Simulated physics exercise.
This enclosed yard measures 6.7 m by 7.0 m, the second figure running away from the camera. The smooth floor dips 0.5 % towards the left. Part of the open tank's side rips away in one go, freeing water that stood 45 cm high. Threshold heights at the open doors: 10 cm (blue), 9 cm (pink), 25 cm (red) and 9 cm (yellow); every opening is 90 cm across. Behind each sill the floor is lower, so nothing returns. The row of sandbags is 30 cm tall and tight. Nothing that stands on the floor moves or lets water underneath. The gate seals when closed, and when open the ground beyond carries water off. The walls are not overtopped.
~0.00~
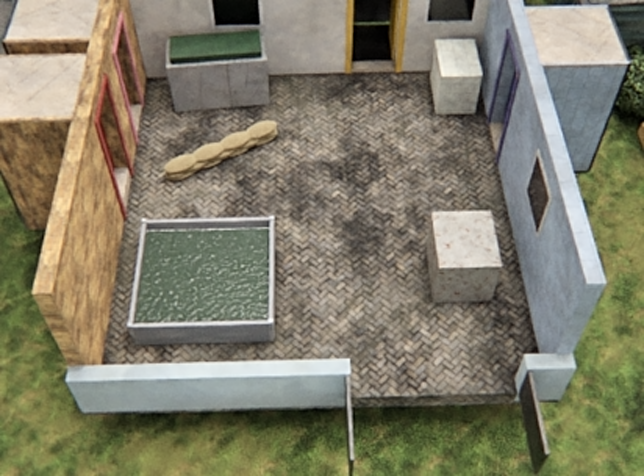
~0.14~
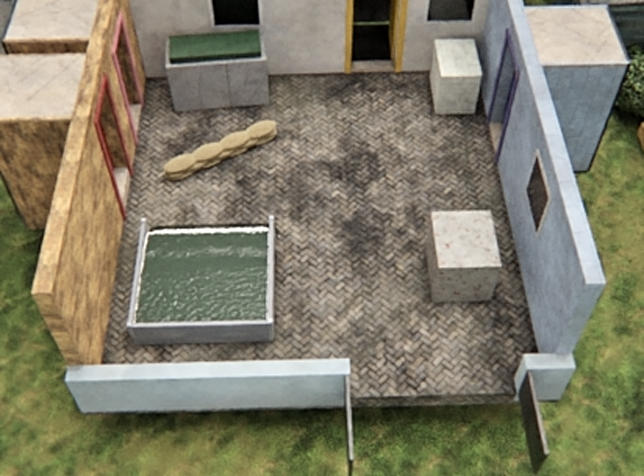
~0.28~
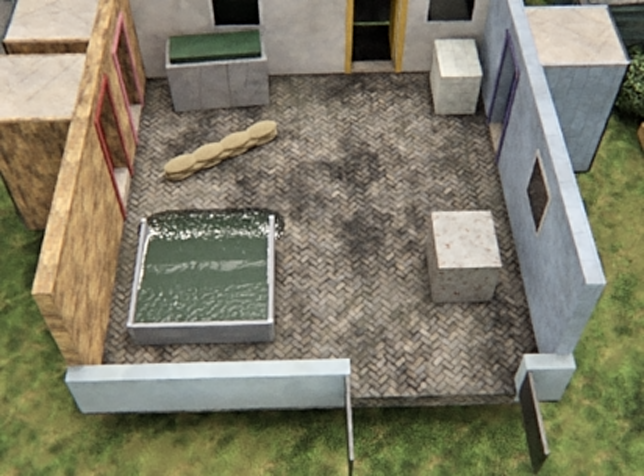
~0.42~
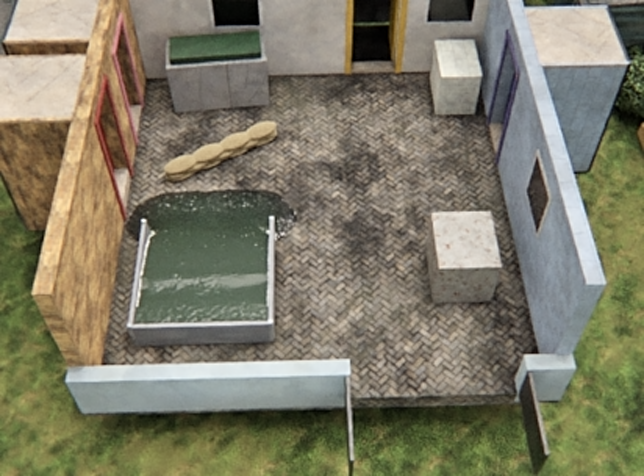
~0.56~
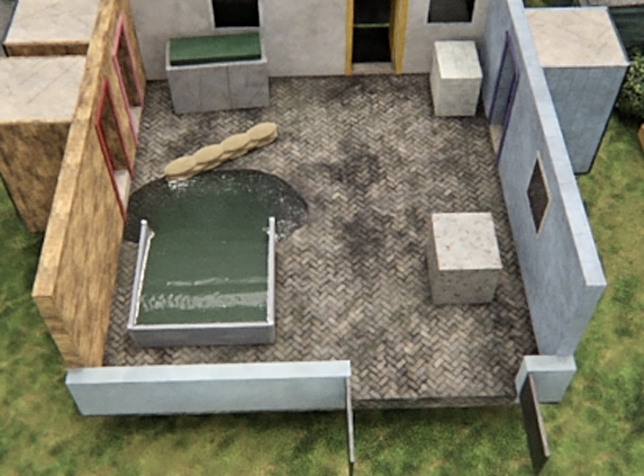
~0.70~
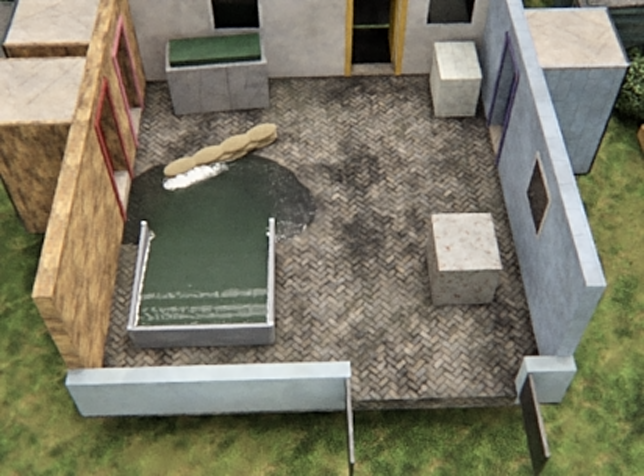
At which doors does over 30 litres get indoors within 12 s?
The water let in: At the blue door it keeps below the limit; at the pink door it keeps below the limit; at the red door it keeps below the limit; at the yellow door it stays under the limit.
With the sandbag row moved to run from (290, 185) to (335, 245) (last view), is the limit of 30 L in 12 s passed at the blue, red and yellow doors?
Against that limit: Blue under, red below, yellow not over.
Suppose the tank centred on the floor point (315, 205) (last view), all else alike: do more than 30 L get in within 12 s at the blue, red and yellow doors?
Then: Blue not over, red under, yellow above.
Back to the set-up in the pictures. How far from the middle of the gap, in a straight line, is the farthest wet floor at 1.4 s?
About 3.4 m.
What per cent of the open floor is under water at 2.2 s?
Some 30 per cent of it.
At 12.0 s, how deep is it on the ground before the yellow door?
Roughly 4.5 cm deep.
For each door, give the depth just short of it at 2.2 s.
Depths in cm: Blue 0, pink 6, red 22, yellow 0.
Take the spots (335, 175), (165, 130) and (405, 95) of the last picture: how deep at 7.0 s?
In that order: 3, 7 and 9 cm.
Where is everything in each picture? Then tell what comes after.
In the first picture, still water, 45 cm deep, in the open tank at (205, 272).
In the second picture, the front is at a hidden place, 1.1 m from the gap on the open tank's far side; 0.4 m2 of floor is under water; 45 cm left at the back of the open tank.
In the third picture, the front is at a hidden place, 1.2 m from the gap on the open tank's far side; 1.2 m2 of floor is under water; 45 cm left at the back of the open tank.
In the fourth picture, the front is at (140, 214), 1.5 m from the gap on the open tank's far side; 2.3 m2 of floor is under water; 45 cm left at the back of the open tank.
In the fifth picture, water pours out on the open tank's far side and has run 1.8 m, to (151, 187); typically 6 cm deep outside, 44 cm at the open tank's back.
In the sixth picture, water pours out on the open tank's far side and has run 2.1 m, to (267, 163); typically 6 cm deep outside, 39 cm at the open tank's back.
After 1.4 s water covers 20 % of the floor and is deepest (31 cm) near (201, 184); blue door not reached, pink door 5 cm at the sill, 0 L in, red door 11 cm at the sill, 0 L in, yellow door not reached.
After 2.2 s water covers 30 % of the floor and is deepest (28 cm) near (201, 176); blue door not reached, pink door 6 cm at the sill, 0 L in, red door 22 cm at the sill, 0 L in, yellow door not reached.
After 3.5 s water covers 50 % of the floor and is deepest (21 cm) near (423, 78); blue door not reached, pink door 5 cm at the sill, 0 L in, red door 16 cm at the sill, 0 L in, yellow door 11 cm at the sill, 2 L in.
After 7.0 s water covers 75 % of the floor and is deepest (10 cm) near (143, 104); blue door 7 cm at the sill, 5 L in, pink door 8 cm at the sill, 3 L in, red door 6 cm at the sill, 1 L in, yellow door 7 cm at the sill, 7 L in.
After 12.0 s water covers 95 % of the floor and is deepest (6 cm) near (213, 155); blue door 3 cm at the sill, 5 L in, pink door 6 cm at the sill, 3 L in, red door 4 cm at the sill, 1 L in, yellow door 4 cm at the sill, 7 L in.
